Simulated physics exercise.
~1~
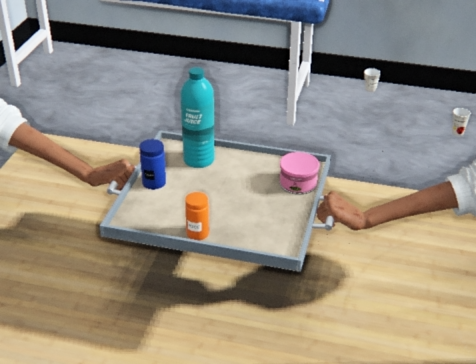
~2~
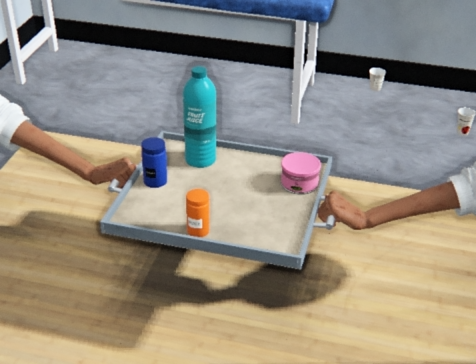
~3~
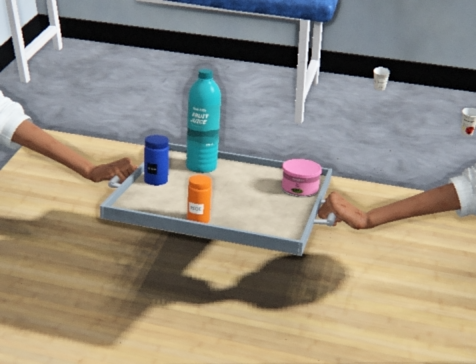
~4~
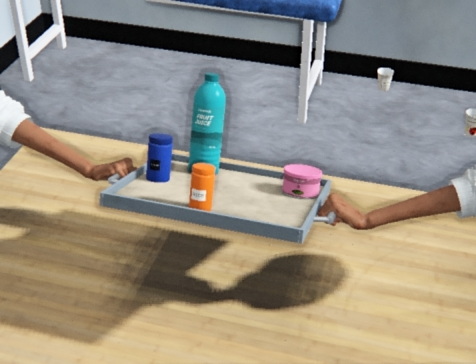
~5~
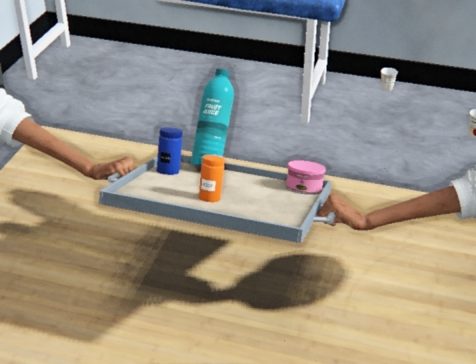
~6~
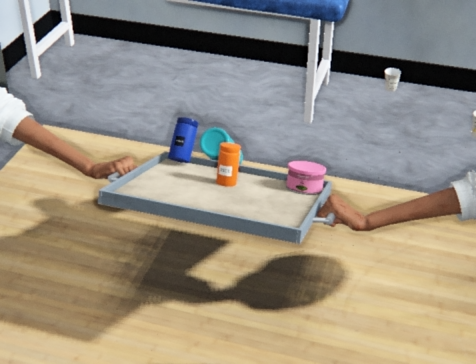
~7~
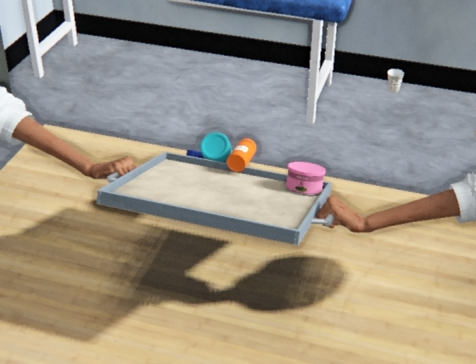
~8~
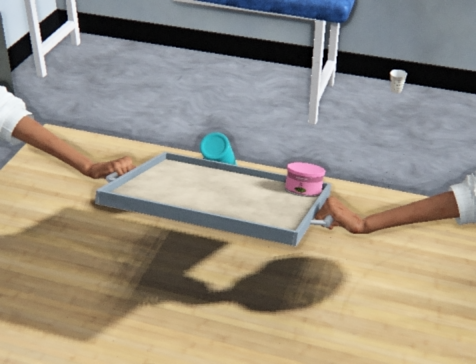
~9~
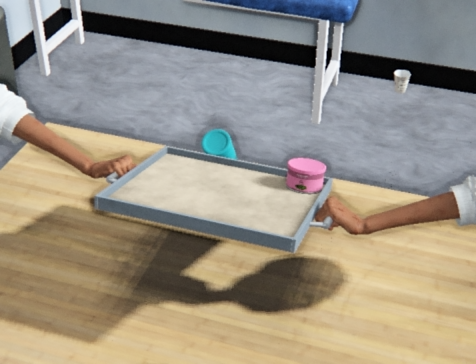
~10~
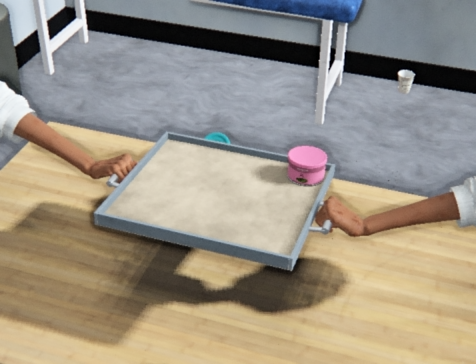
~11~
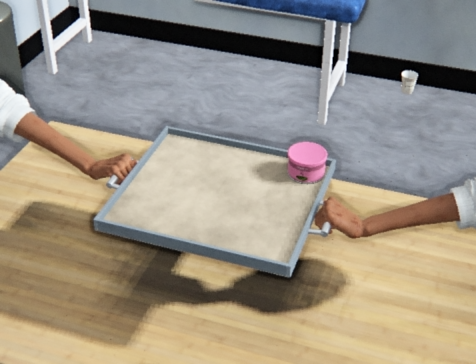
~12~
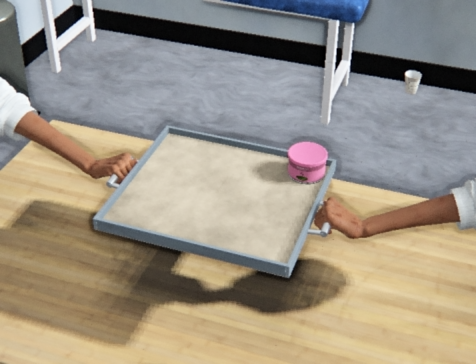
The footage shows two hands tilting a tray away from the viewer until a turquoise bottle, then a blue jar and an orange shaker topple off the far edge, before levelling it again with only the pink tub left near the right corner.
